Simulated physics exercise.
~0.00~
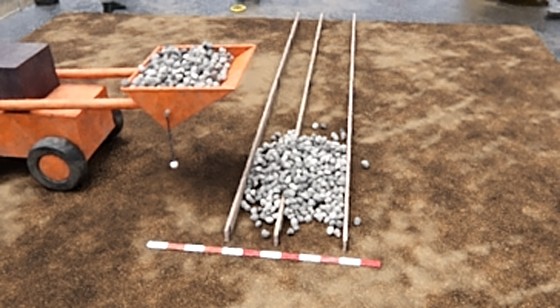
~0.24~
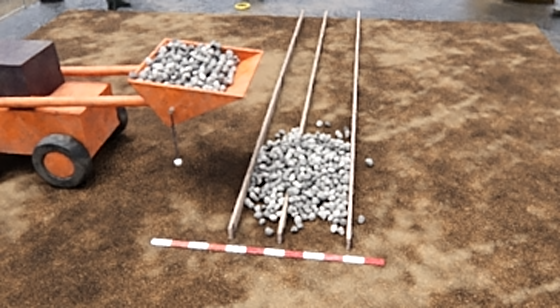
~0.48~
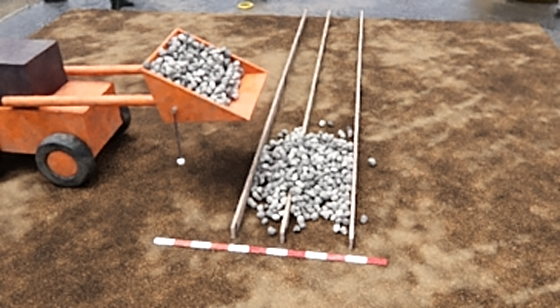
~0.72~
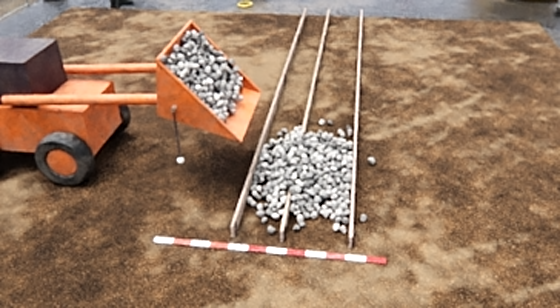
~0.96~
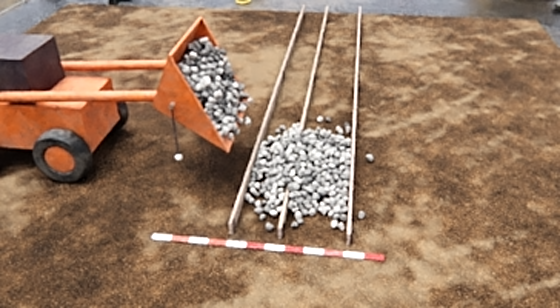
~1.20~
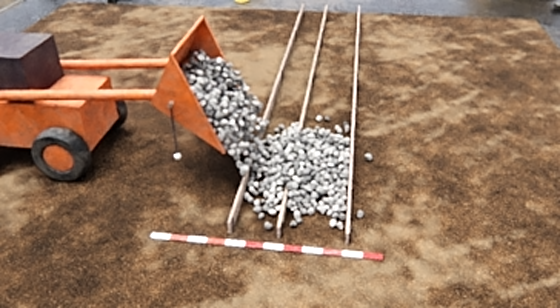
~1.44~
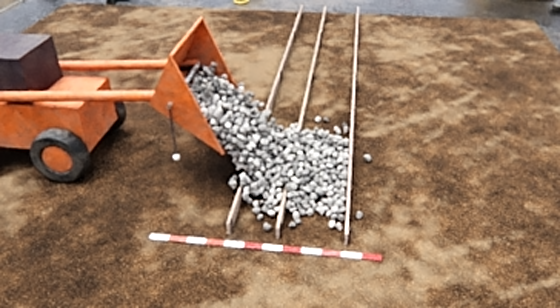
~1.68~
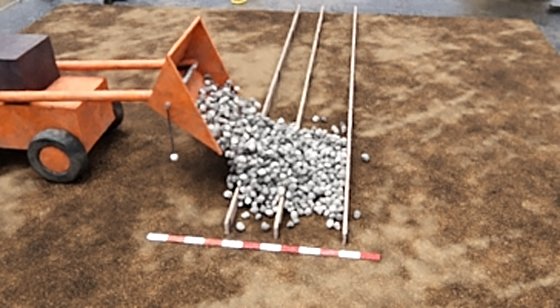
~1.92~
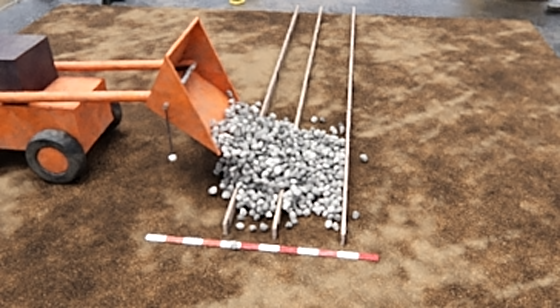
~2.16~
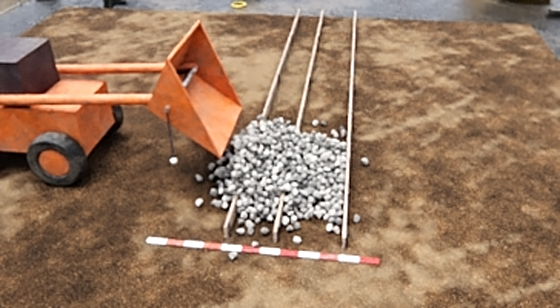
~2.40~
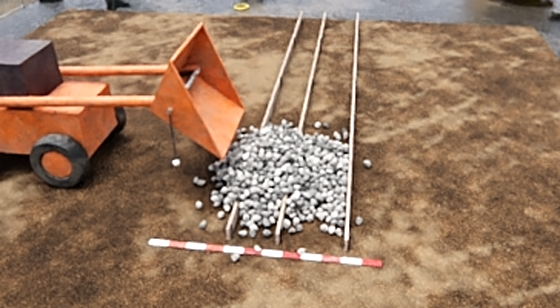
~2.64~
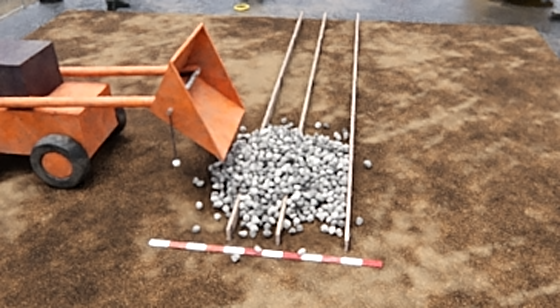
An orange loader bucket tips forward, spills its grey stones onto the pile, and stays tilted, empty.
